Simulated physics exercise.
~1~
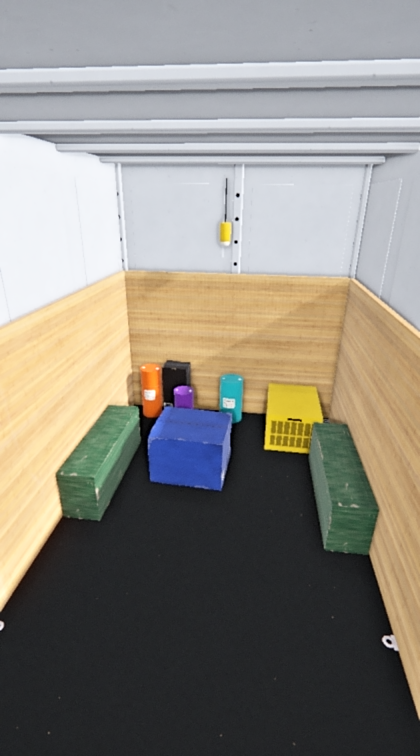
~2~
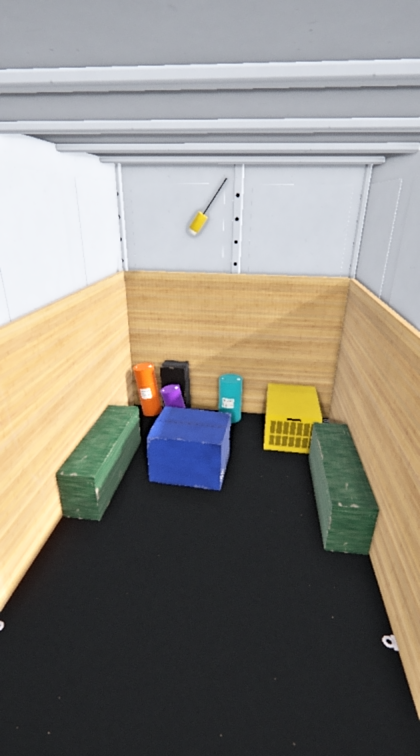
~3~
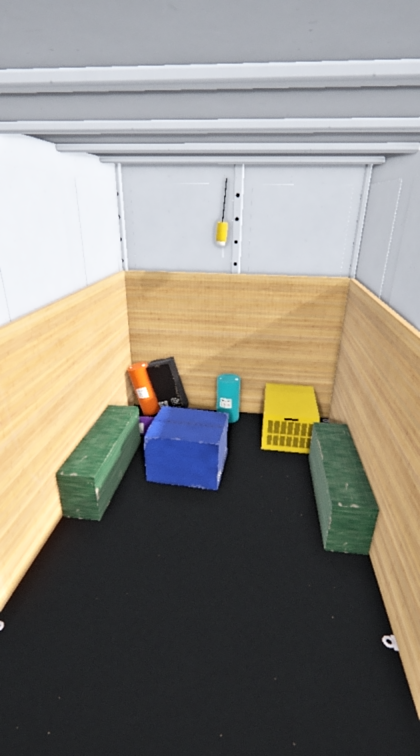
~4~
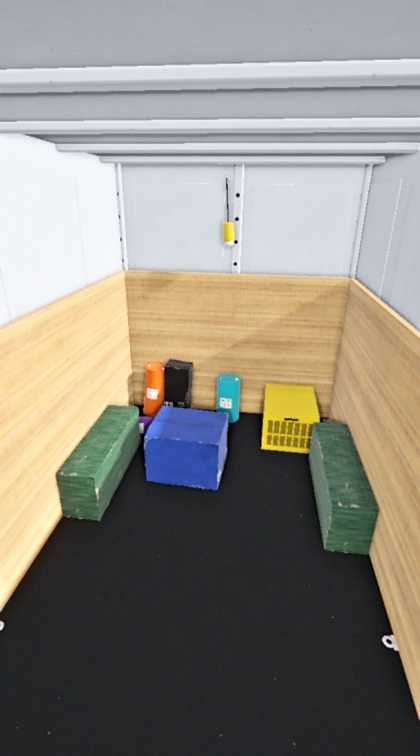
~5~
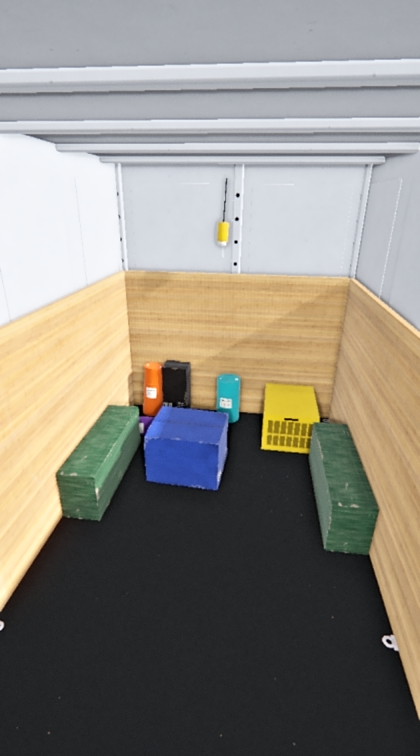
A purple canister tips over to the left while the others rock and stay standing.
